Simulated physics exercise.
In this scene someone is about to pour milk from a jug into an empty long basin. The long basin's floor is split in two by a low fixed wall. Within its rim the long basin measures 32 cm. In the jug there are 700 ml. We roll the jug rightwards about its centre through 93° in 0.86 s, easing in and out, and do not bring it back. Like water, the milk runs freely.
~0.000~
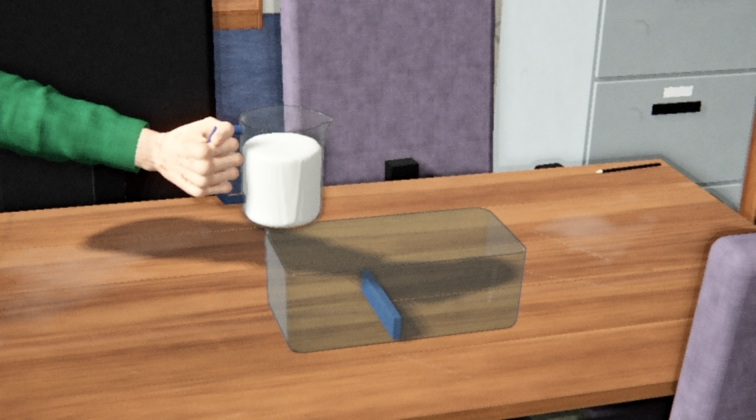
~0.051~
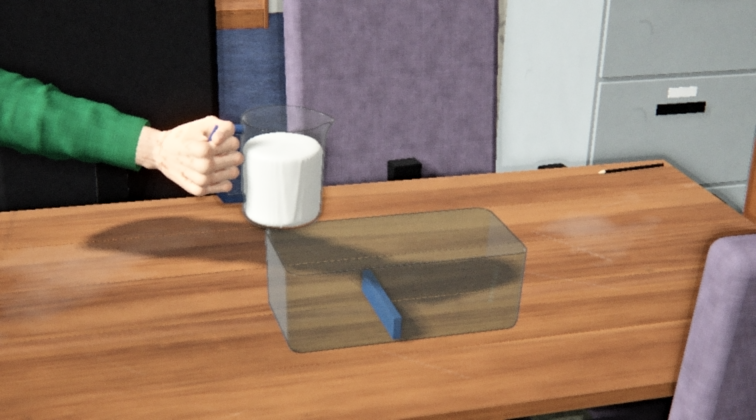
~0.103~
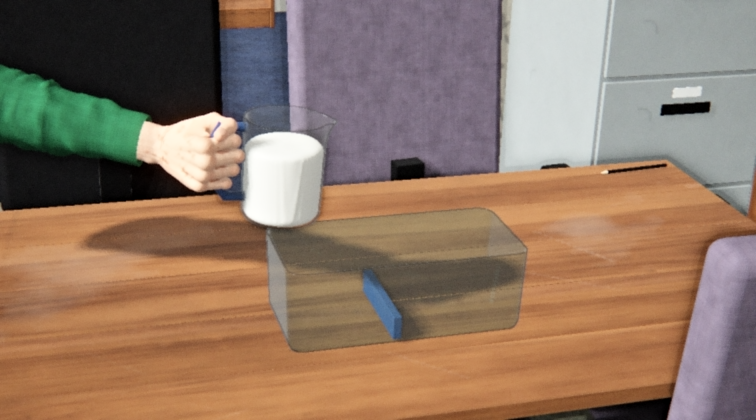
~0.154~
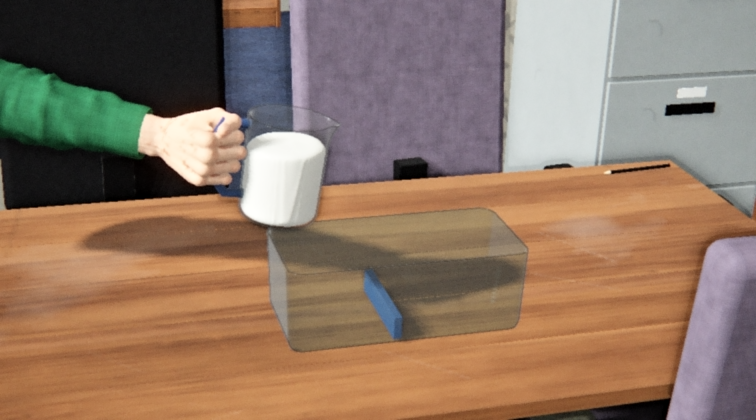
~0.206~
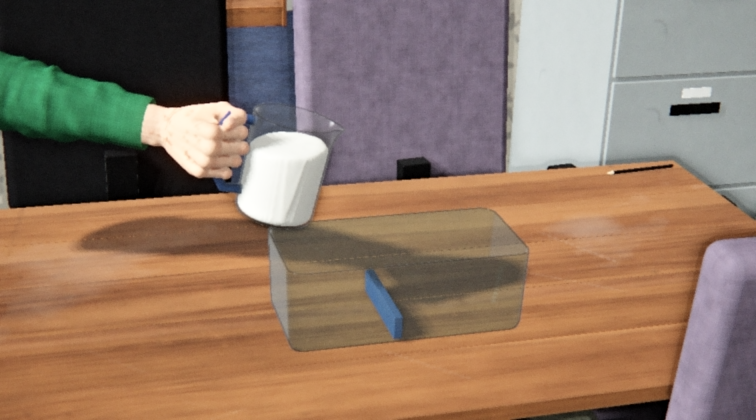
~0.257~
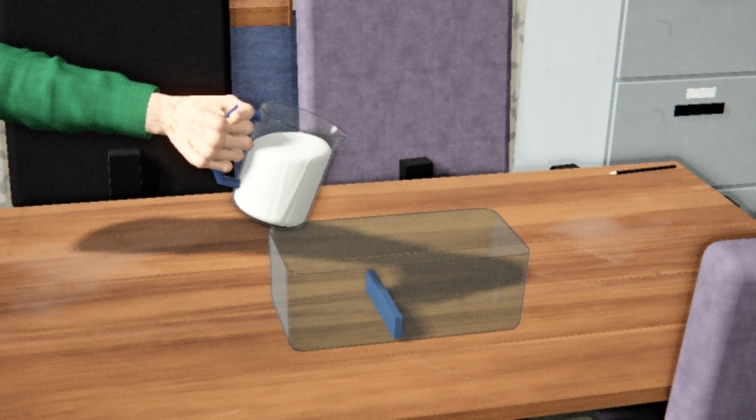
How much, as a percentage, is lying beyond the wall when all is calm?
Around 71 per cent lies beyond the wall.
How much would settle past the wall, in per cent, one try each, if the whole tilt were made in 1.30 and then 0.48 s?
Around 70 per cent first, around 70 per cent next.
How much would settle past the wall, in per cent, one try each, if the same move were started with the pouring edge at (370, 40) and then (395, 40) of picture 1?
85 in a hundred, followed by 80 in a hundred.
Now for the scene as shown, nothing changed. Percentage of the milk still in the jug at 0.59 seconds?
Roughly 88 %.
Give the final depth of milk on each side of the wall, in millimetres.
Final reading - left some 10 mm, right some 20 mm.
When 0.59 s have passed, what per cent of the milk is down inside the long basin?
2 %, roughly.
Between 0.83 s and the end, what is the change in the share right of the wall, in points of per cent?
Looks like it went upward, around 40 per cent.
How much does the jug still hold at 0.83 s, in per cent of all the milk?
44 per cent or so.
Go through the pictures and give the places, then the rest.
The first picture shows tilt 0°; pouring edge (333, 117); surface from (243, 147) to (319, 142); the long basin's rim runs from (276, 252) to (507, 230); the wall's top is at (381, 294).
The second picture shows tilt 1°; pouring edge (334, 117); surface from (243, 147) to (319, 142).
The third picture shows tilt 3°; pouring edge (337, 119); surface from (245, 147) to (321, 142).
The fourth picture shows tilt 7°; pouring edge (340, 122); surface from (247, 146) to (323, 142).
The fifth picture shows tilt 13°; pouring edge (345, 127); surface from (248, 148) to (326, 142).
The sixth picture shows tilt 19°; pouring edge (348, 134); surface from (250, 148) to (329, 143).
Then, 0.59 s in, the tilt is 72° and 87 per cent is still to pour, 1 is left of the wall and 0 right of it.
Then, 0.83 s in, the tilt is 93° and 43 per cent is still to pour, 8 is left of the wall and 30 right of it.
Then, 1.08 s in, the tilt is 93° and 15 per cent is still to pour, 12 is left of the wall and 66 right of it.
Then, 1.36 s in, the tilt is 93° and 5 per cent is still to pour, 20 is left of the wall and 72 right of it.
Finally, 28 per cent lies left of the wall, 71 right of it and 0 outside.
